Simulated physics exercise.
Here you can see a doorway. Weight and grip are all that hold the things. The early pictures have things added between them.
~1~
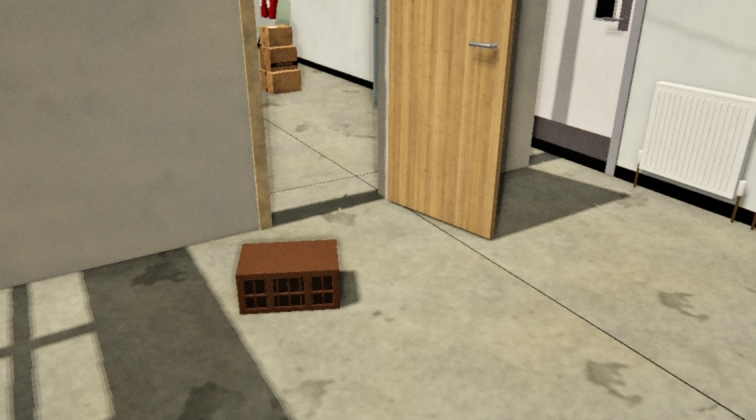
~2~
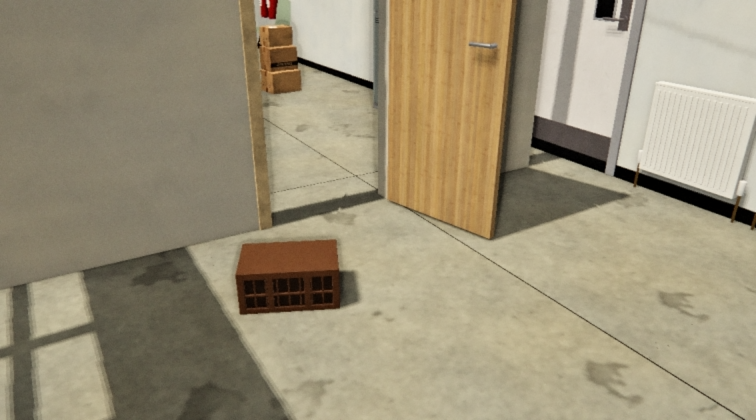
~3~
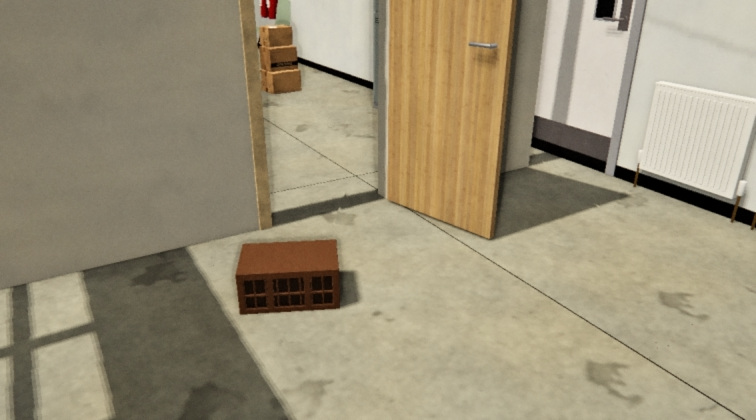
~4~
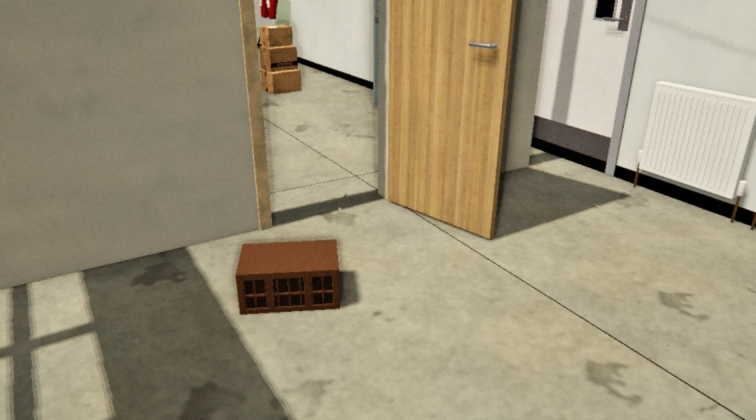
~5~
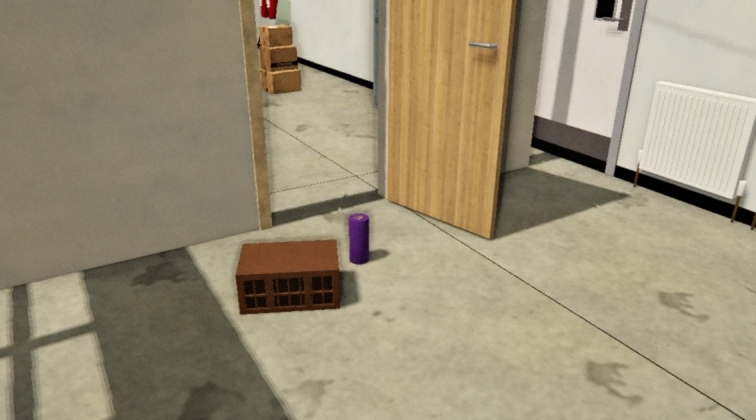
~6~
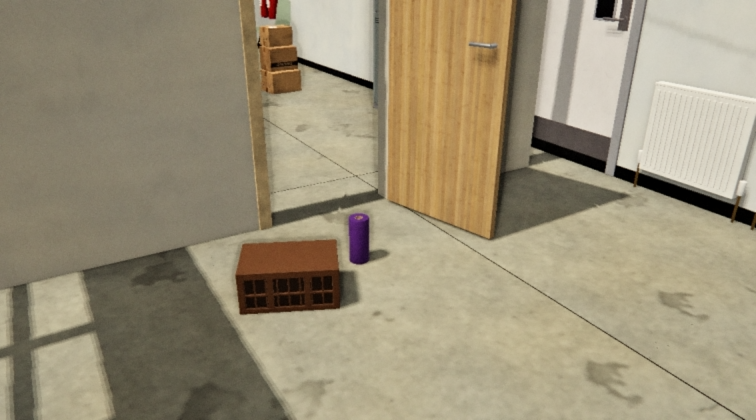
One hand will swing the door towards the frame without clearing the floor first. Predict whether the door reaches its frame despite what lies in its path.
Basically the door isn't held back by anything.
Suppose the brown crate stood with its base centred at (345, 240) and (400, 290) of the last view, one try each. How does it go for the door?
Well, on the first go it is held back, and on the second it makes it all the way.
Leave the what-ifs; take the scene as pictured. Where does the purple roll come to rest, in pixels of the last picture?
Roughly (285, 250).
Then, 1.20 s on from there, open by 46°; purple roll shifted about its own width near (341, 239).
Then, 1.50 s on from there, open by 22°; purple roll turned 32° from how it was put near (308, 236).
In the end, open by 0°; toppled on the floor, purple roll; brown crate unmoved. At the end, from the last picture's camera, purple roll near (285, 250).
